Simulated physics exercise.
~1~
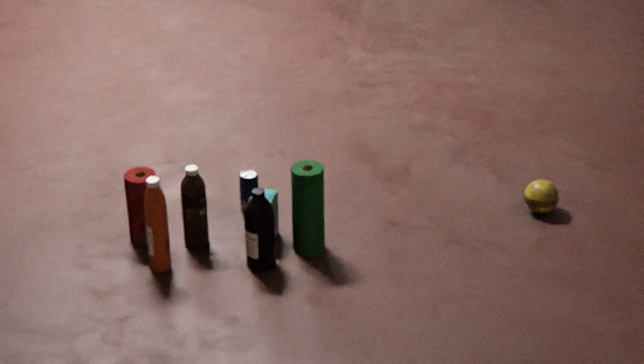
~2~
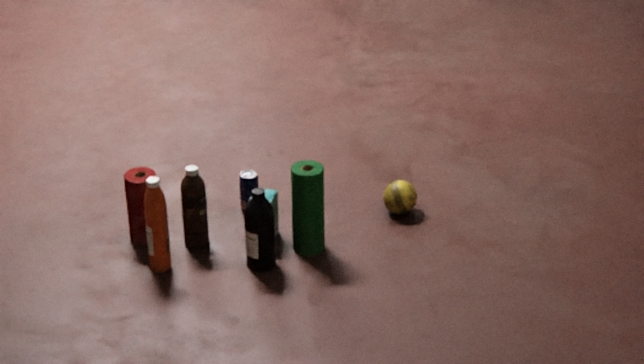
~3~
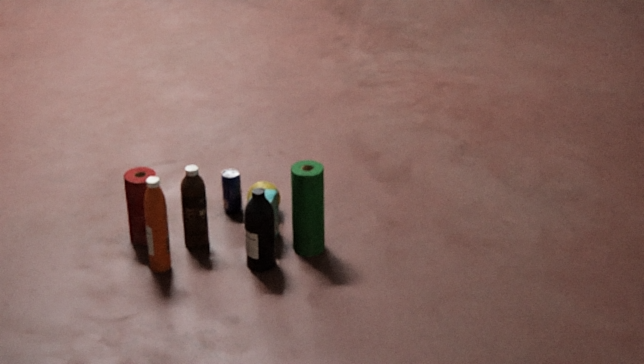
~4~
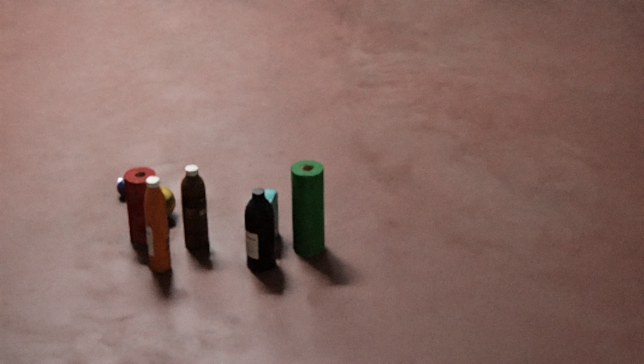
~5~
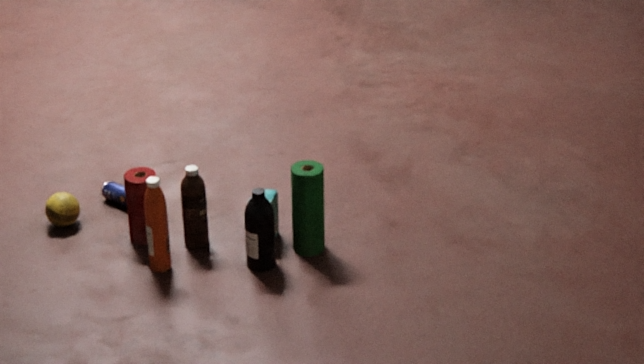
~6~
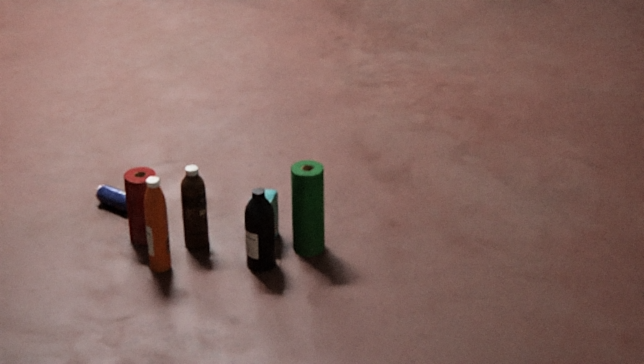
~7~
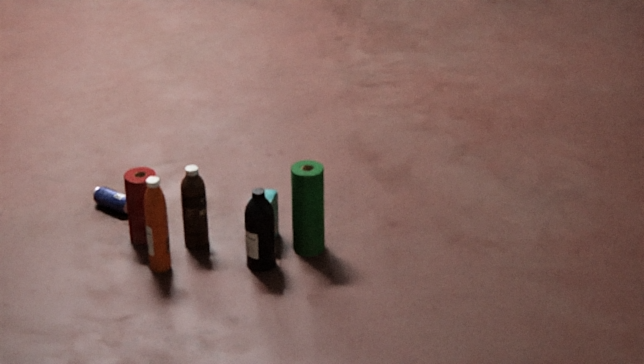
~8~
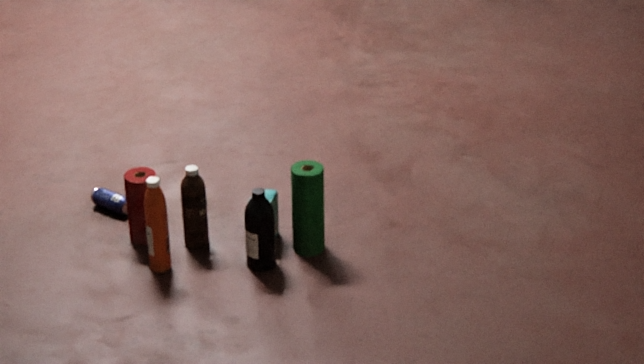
On a dull reddish-brown floor, a red roll, an orange bottle, a dark brown bottle, a blue can, a black bottle, a turquoise carton and a green roll stand in a loose group, with a yellow ball off to the right. The ball rolls left toward them and passes behind the green roll. As it moves behind the group, the can shifts left, then ends up on its side behind the red roll. The ball comes out at the far left and rolls out of view. The can turns slightly and settles, lying beside the red roll, while everything else still stands.
